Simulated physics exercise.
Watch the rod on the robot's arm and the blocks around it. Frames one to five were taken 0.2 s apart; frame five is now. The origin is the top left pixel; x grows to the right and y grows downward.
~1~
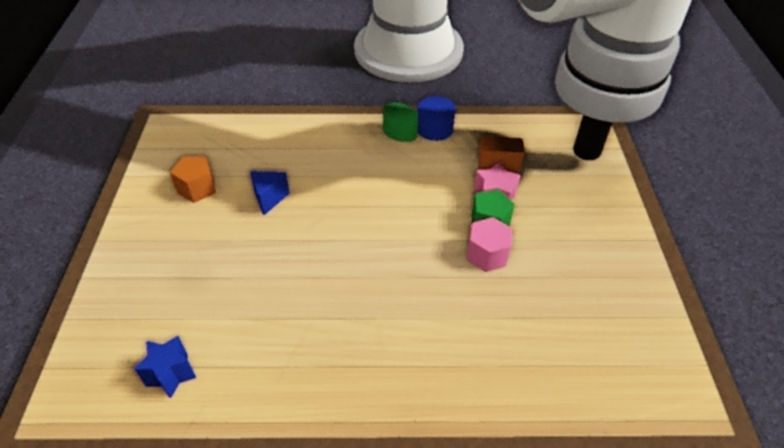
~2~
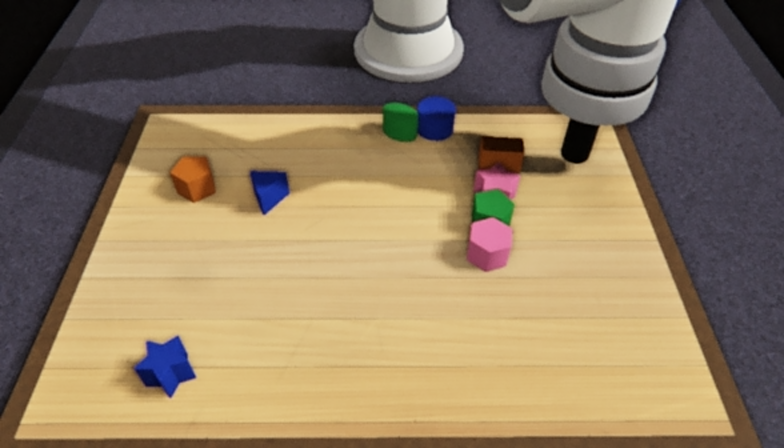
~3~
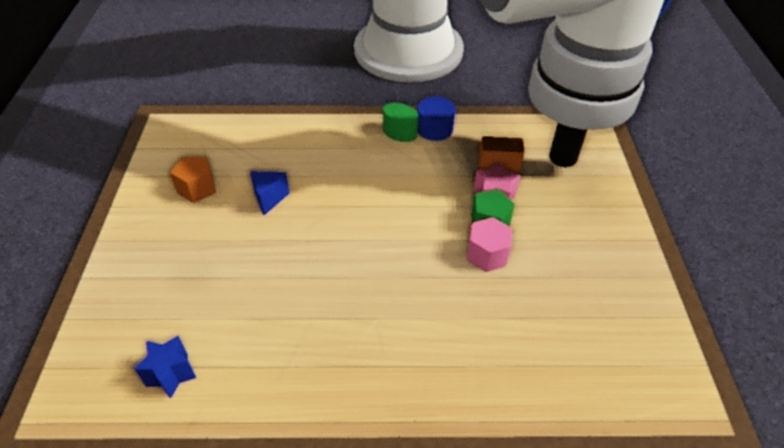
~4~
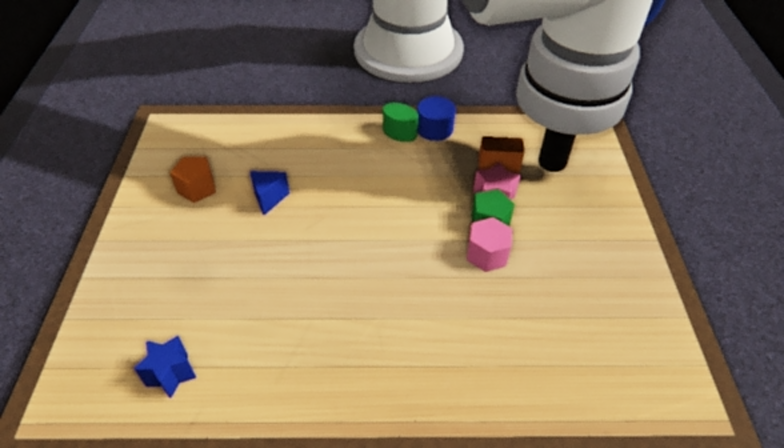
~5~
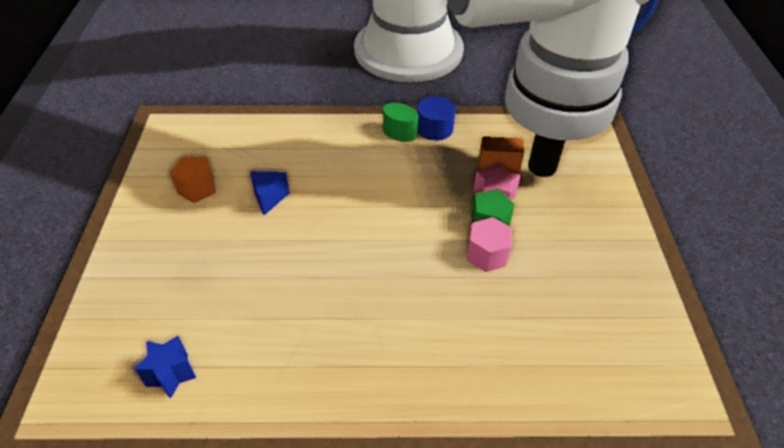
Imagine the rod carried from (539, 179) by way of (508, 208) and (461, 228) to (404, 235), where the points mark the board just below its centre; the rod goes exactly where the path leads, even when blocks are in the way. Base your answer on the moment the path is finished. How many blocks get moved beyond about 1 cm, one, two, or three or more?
Answer: 2.
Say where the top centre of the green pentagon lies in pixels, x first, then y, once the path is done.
At pixel (416, 240).
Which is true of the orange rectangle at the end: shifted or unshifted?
It keeps its spot.
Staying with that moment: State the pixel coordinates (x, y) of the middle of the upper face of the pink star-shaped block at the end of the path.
The point I'd pick in the picture is (464, 181).
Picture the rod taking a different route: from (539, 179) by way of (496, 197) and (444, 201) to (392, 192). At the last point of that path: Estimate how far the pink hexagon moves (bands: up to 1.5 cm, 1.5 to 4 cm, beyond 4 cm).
Overall it shifts less than 1.5 cm.
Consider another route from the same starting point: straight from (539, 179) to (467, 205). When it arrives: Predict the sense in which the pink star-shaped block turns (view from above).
Spin direction: Clockwise.
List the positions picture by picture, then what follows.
The first picture shows lower end of the rod (586, 153), tops of blocks, pink hexagon (492, 234), green pentagon (493, 203), pink star-shaped block (498, 178), orange rectangle (503, 144).
The second picture shows rod (574, 156), blocks as before.
The third picture shows rod (563, 159), blocks as before.
The fourth picture shows rod (552, 164), blocks as before.
The fifth picture shows rod (542, 169), pink hexagon (492, 234), green pentagon (493, 203), pink star-shaped block (498, 178), orange rectangle (503, 144).
What follows on the original path. One third of the way, rod (510, 198); pink hexagon (492, 237); green pentagon (480, 207), turned 45° anticlockwise; pink star-shaped block (481, 179), turned 60° clockwise.
Two thirds of the way, rod (462, 218); pink hexagon (492, 238); green pentagon (439, 226), turned 65° anticlockwise; pink star-shaped block (464, 181).
At the end, rod (405, 224); pink hexagon (492, 238); green pentagon (416, 240), turned 135° anticlockwise; pink star-shaped block (464, 181), turned 125° clockwise; orange rectangle not moved.
